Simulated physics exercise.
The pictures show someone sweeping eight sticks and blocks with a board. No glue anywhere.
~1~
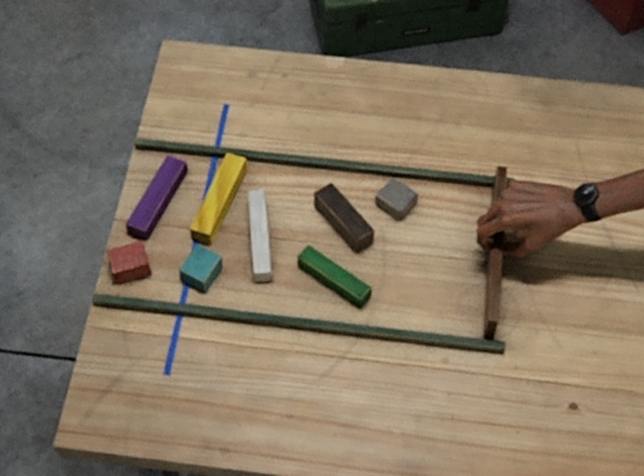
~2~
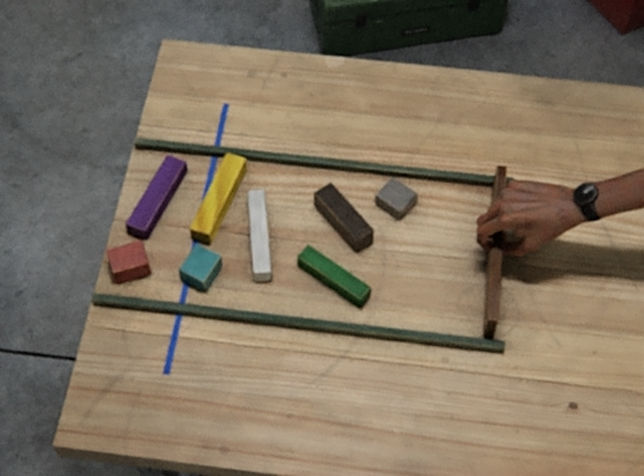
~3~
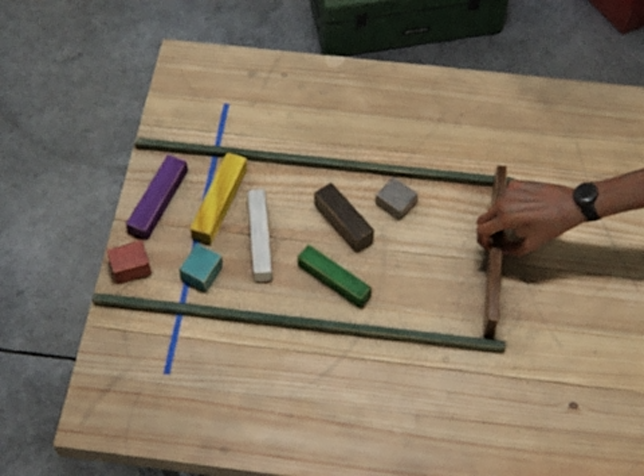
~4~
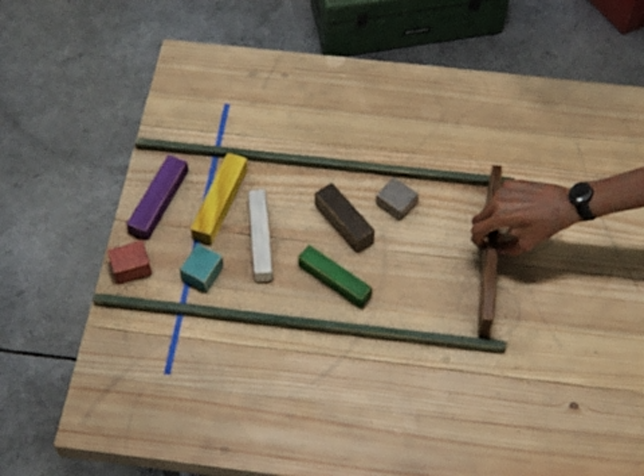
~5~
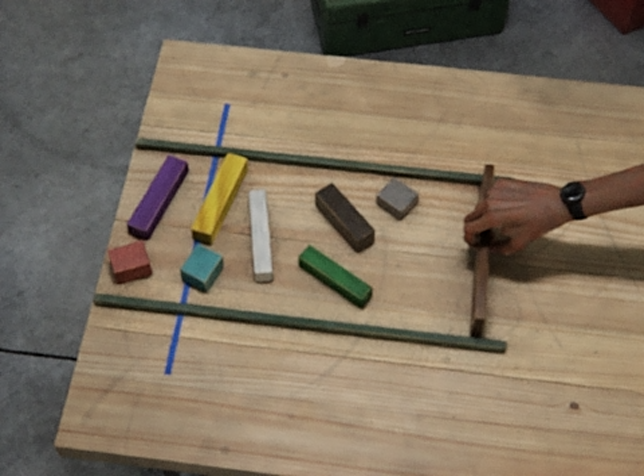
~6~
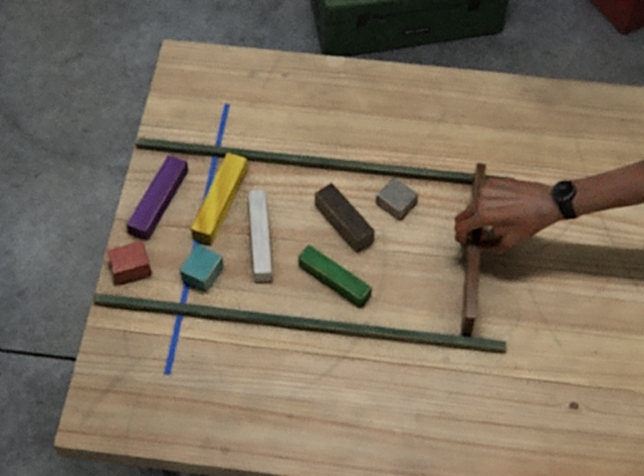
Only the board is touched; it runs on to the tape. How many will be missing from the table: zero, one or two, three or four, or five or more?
The number that fall off is one or two.
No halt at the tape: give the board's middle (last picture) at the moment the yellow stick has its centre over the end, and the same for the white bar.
For the yellow stick at (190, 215), for the white bar at (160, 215).
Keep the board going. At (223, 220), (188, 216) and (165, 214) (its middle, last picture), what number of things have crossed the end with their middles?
It would be 0, 3 and 4.
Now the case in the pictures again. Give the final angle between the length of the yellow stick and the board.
About 10°.
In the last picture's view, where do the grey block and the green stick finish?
About (195, 174), and the other about (171, 259).
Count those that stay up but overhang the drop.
That would be 1.
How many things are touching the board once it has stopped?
In contact: 3.
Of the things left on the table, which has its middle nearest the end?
The yellow stick.
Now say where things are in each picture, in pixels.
In the first picture, red block (129, 262); purple stick (158, 197); turquoise block (201, 268); board (495, 251); tape (199, 229).
In the second picture, purple stick (157, 197); green stick (334, 276).
In the third picture, turquoise block (201, 267); board (495, 250).
In the fourth picture, red block (130, 262); black bar (344, 217).
In the fifth picture, purple stick (159, 197); white bar (261, 235).
In the sixth picture, red block (130, 262); purple stick (158, 197); turquoise block (202, 268); board (474, 248); tape (199, 229).
A little later, none off yet; red block at rest near (130, 262); purple stick at rest near (158, 197); turquoise block at rest near (202, 268).
Next, none off yet; red block at rest near (130, 262); purple stick shifted a little near (143, 194); turquoise block shifted about its own width near (167, 277).
When it is over, the number that fall off is one or two; down, purple stick and red block.
